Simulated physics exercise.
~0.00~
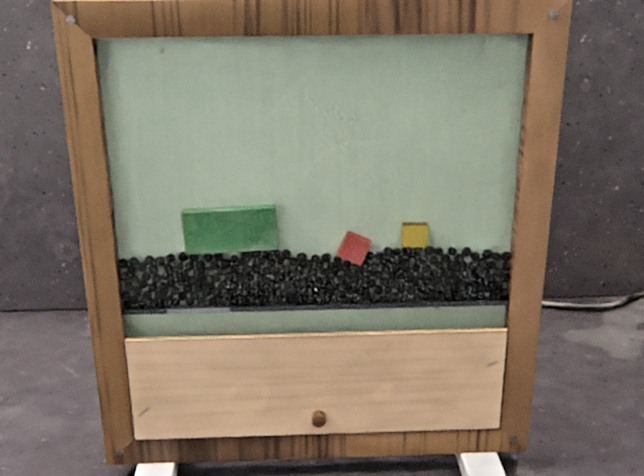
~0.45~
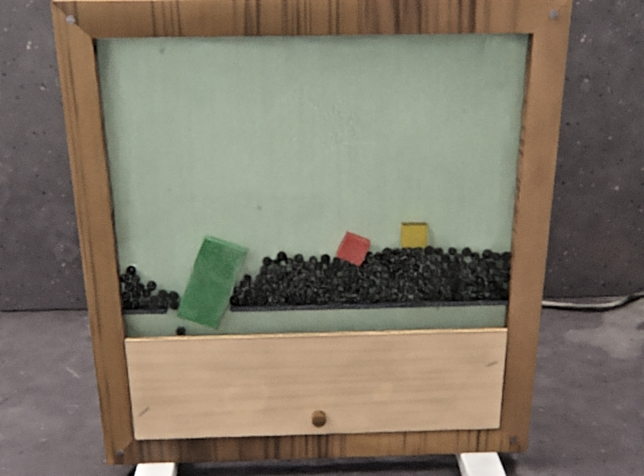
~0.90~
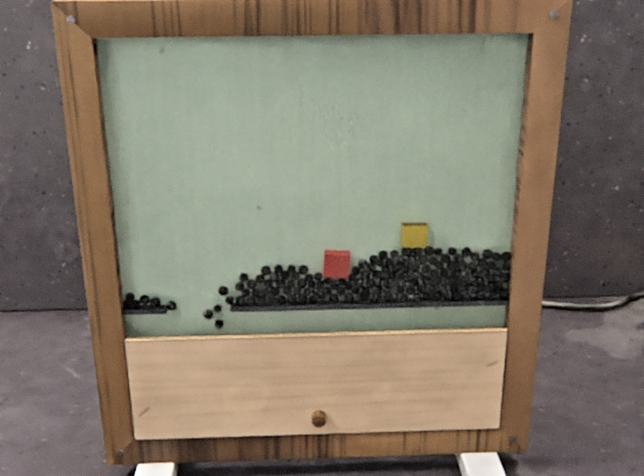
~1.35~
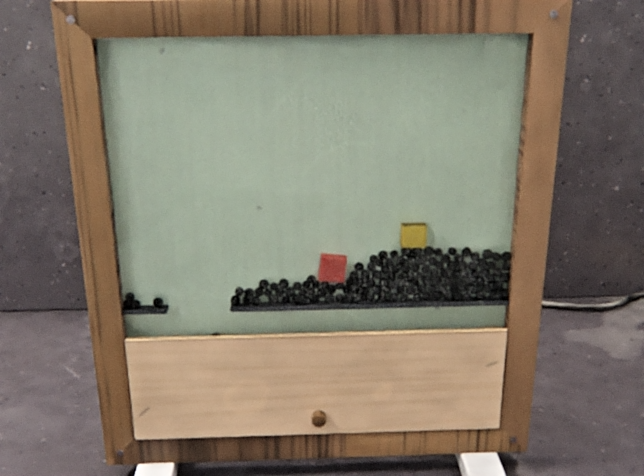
In a wooden-framed case, black beads and the green block drop out while the yellow block stays.
